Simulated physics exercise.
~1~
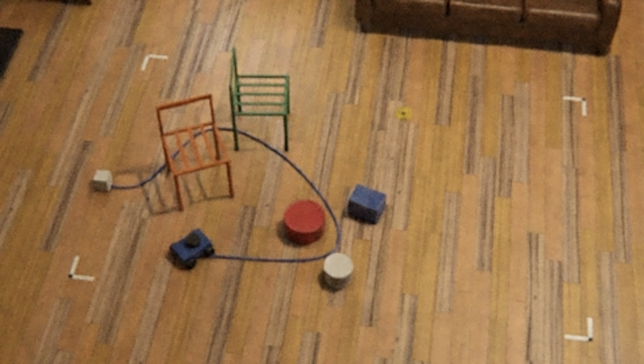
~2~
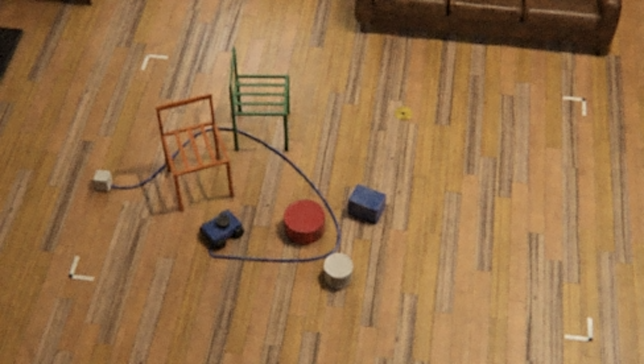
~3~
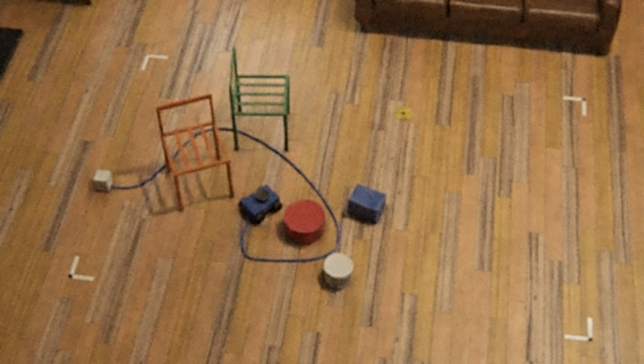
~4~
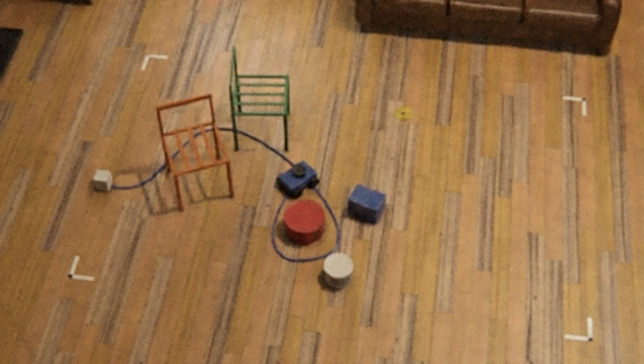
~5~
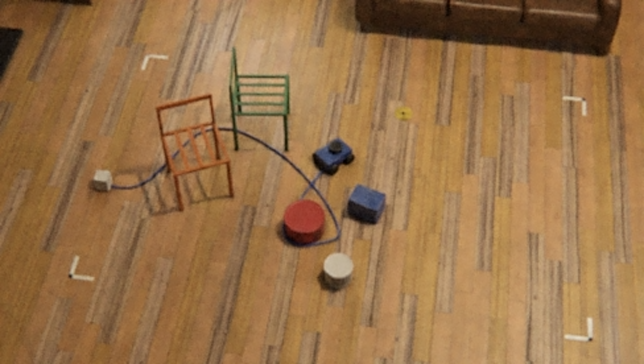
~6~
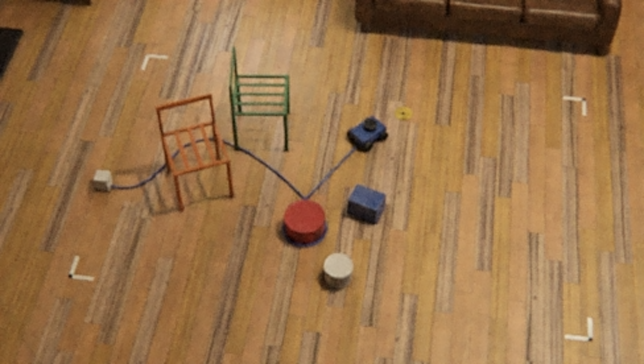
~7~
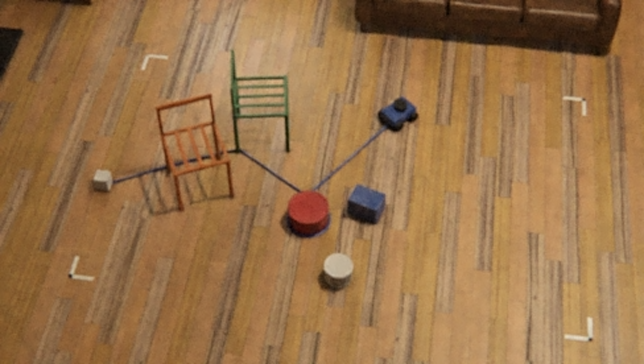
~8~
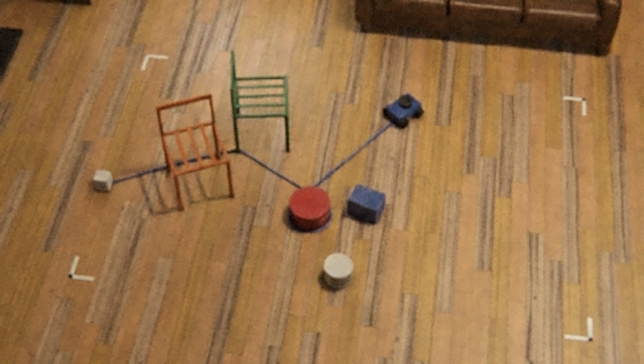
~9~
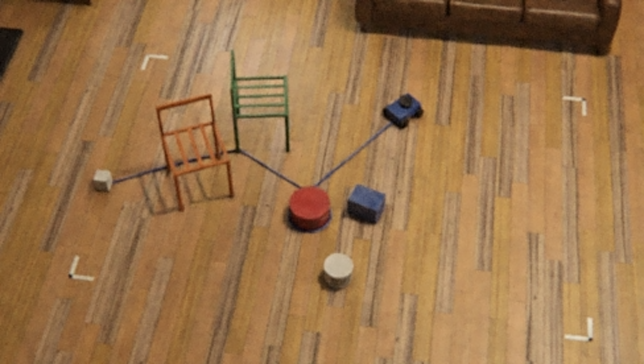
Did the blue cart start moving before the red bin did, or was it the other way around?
The blue cart started moving first. The red bin only shifted later, once the cart had gone most of its way and the lead had drawn tight around the bin.
